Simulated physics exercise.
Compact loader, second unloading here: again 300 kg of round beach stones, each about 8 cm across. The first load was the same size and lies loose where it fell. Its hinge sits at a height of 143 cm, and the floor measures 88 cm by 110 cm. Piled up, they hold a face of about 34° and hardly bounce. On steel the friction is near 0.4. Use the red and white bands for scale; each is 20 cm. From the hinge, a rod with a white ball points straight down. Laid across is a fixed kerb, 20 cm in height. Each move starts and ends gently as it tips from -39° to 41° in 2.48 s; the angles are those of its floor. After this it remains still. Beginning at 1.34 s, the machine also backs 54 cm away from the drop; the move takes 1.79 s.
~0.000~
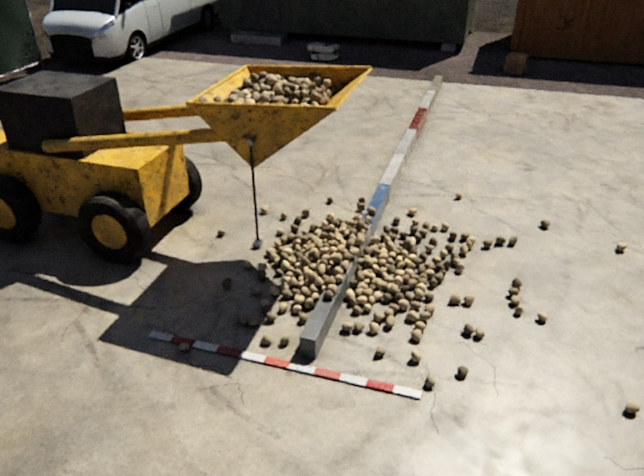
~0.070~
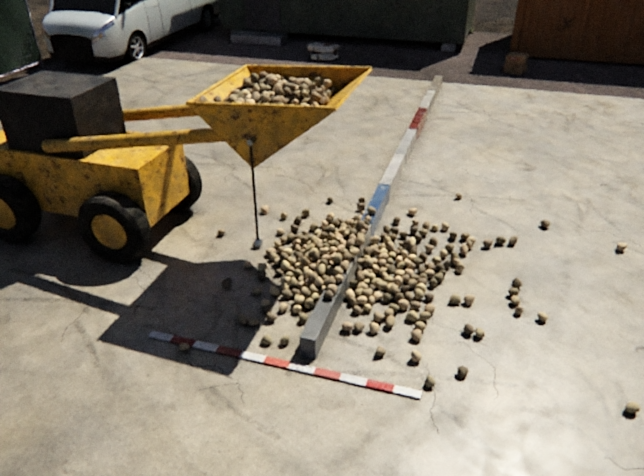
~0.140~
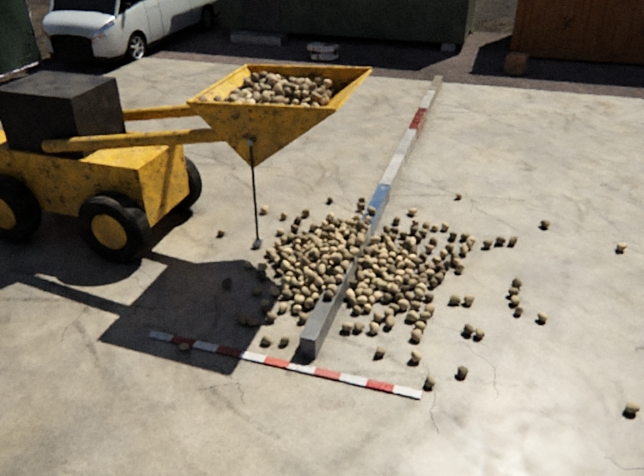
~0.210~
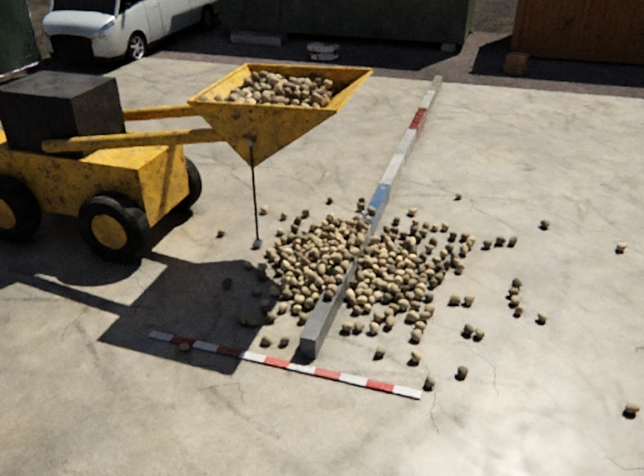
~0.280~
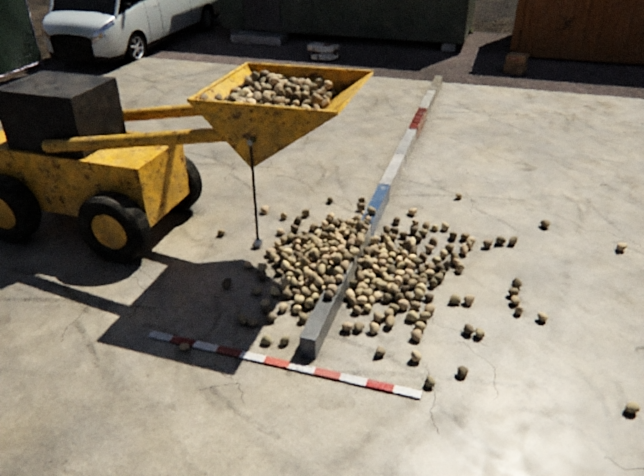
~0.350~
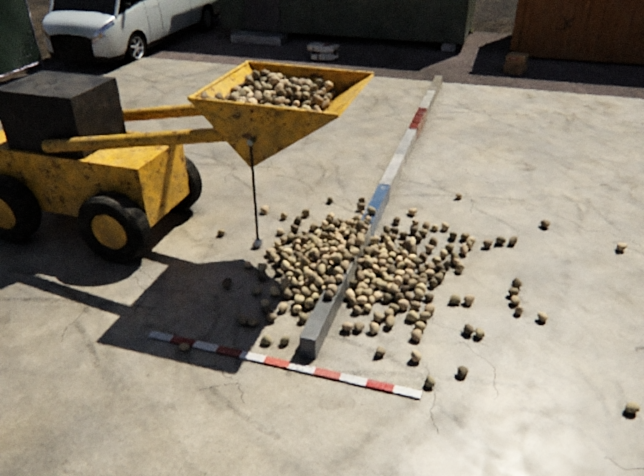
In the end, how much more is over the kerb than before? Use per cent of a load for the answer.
By the end about 45 per cent more lies there.
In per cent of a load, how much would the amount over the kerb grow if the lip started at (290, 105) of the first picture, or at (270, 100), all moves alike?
I'd expect near 0 per cent first and near 0 per cent next.
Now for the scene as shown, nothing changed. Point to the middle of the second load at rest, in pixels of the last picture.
Roughly at pixel (342, 255).
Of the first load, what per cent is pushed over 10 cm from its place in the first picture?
Roughly 15 percent.
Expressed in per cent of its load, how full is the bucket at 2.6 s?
About 0 percent is still in there.
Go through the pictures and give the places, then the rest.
The bucket is at -39°, its lip at (336, 109); the top of the load is at (273, 83). The earlier load is highest near (350, 247), 26 cm above ground level, 59 % on this side of the kerb, 41 % over the kerb, in the first picture.
The bucket is at -39°, its lip at (336, 109); the top of the load is at (273, 83); the stones move at 0.0 m/s on average, in the second picture.
Lip at (336, 110), floor tilted -38°, highest stones at (274, 83); the stones move at 0.0 m/s on average, in the third picture.
Lip at (337, 111), floor tilted -37°, highest stones at (272, 83); the stones move at 0.1 m/s on average, in the fourth picture.
Lip at (337, 113), floor tilted -36°, highest stones at (271, 82); the stones move at 0.1 m/s on average, in the fifth picture.
The bucket is at -35°, its lip at (338, 116); the top of the load is at (271, 82); the stones move at 0.1 m/s on average, in the sixth picture.
After 1.9 s the floor is at 29°; in per cent of one load, 79 in the bucket, 77 on this side of the kerb, 44 over the kerb; the foremost stones are at (550, 292).
After 2.6 s the floor is at 41°; in per cent of one load, 1 in the bucket, 116 on this side of the kerb, 84 over the kerb; the foremost stones are at (550, 292).
After 3.6 s the floor is at 41°; in per cent of one load, 0 in the bucket, 114 on this side of the kerb, 86 over the kerb; the foremost stones are at (552, 296).
After 6.3 s the floor is at 41°; in per cent of one load, 0 in the bucket, 114 on this side of the kerb, 86 over the kerb; the foremost stones are at (552, 296). Net gain over the kerb, 45.
